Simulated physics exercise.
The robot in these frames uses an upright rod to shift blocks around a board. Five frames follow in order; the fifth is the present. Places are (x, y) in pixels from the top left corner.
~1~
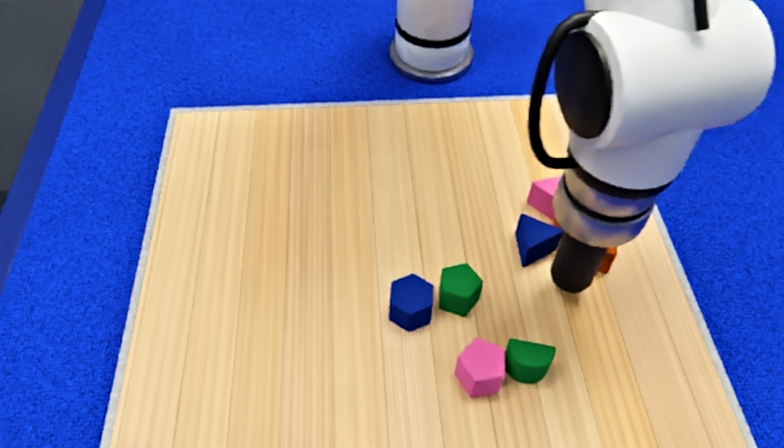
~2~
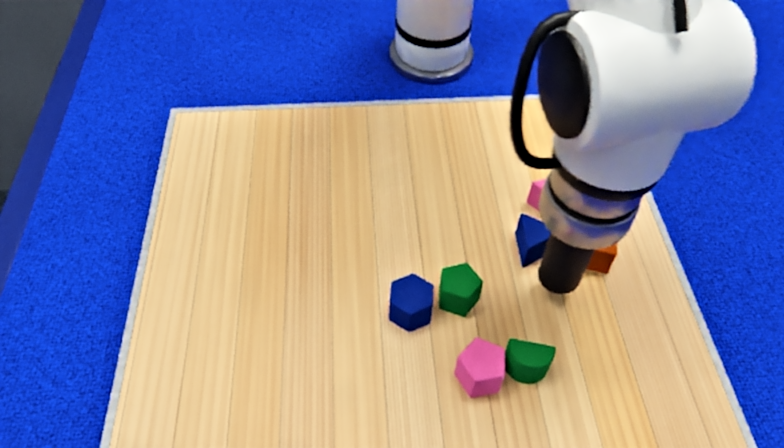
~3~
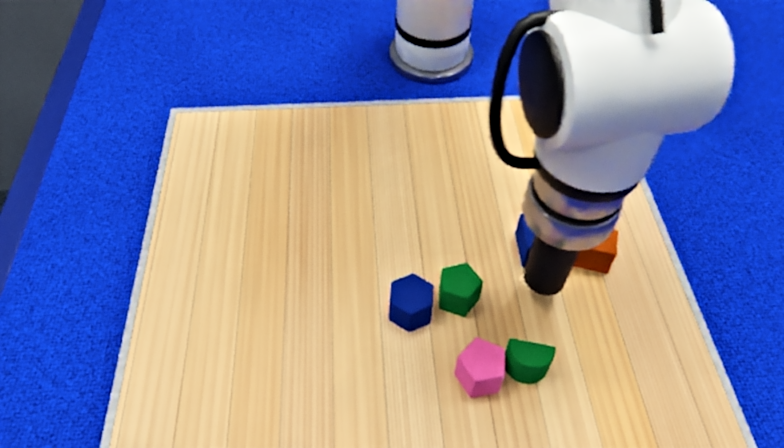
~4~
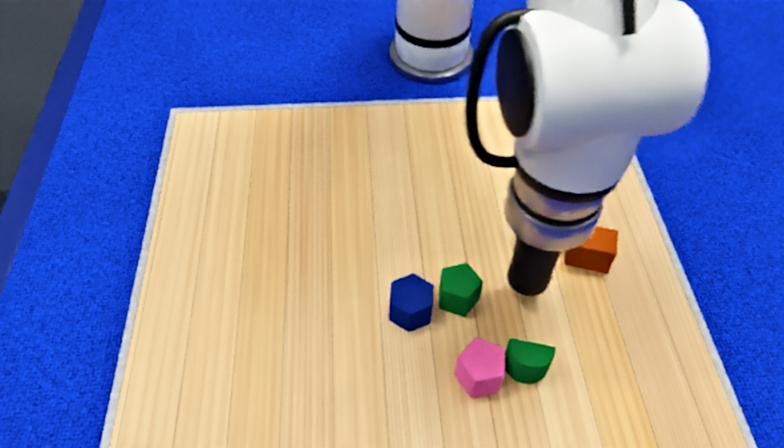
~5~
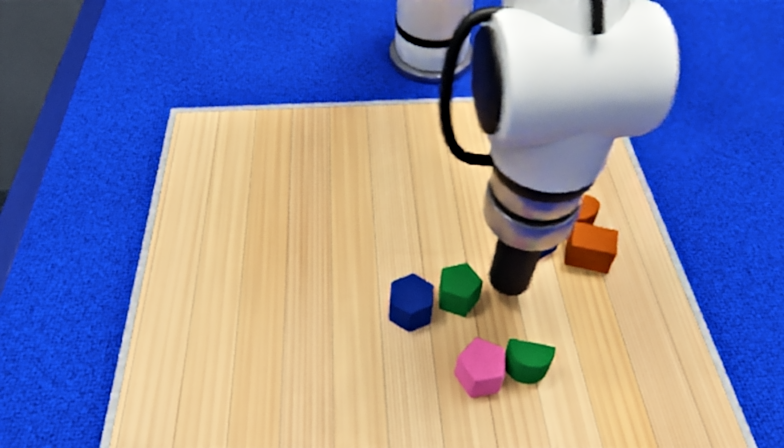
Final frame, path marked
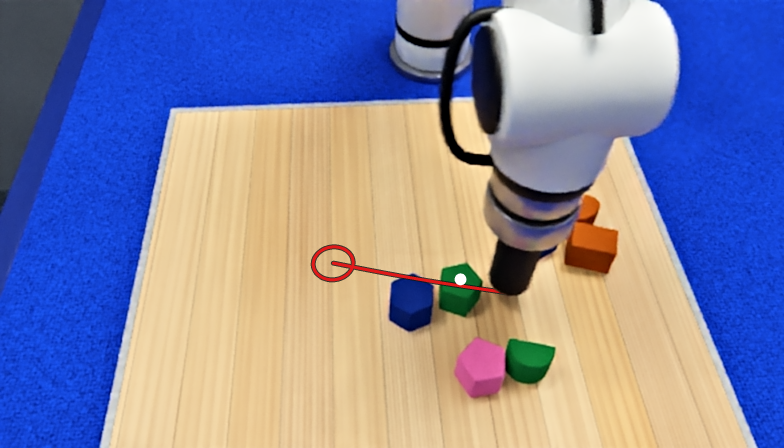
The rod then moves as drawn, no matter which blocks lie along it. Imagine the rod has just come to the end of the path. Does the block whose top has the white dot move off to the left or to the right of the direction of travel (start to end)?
Left.
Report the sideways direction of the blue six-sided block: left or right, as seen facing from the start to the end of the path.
Over to the left.
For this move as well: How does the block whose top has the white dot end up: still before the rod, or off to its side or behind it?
The rod should slip past it.
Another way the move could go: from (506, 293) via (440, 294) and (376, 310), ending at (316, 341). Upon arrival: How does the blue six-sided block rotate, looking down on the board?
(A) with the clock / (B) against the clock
The one that fits is B, against the clock.
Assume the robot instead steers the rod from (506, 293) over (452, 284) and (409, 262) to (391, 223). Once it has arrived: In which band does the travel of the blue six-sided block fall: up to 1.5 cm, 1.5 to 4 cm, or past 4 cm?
It goes beyond 4 cm.
The line goes from (506, 293) to (333, 263); the dot is on the green pentagonal block.
What follows on the original path. One third of the way, rod at (448, 269); blue six-sided block at (373, 301), turned 15° anticlockwise; green pentagonal block at (410, 279), turned 15° anticlockwise.
Two thirds of the way, rod at (389, 259); blue six-sided block at (342, 317), turned 50° anticlockwise; green pentagonal block at (358, 280), turned 55° anticlockwise.
At the end, rod at (332, 248); blue six-sided block at (341, 319), turned 55° anticlockwise; green pentagonal block at (338, 279), turned 115° anticlockwise; blue triangular block unmoved.
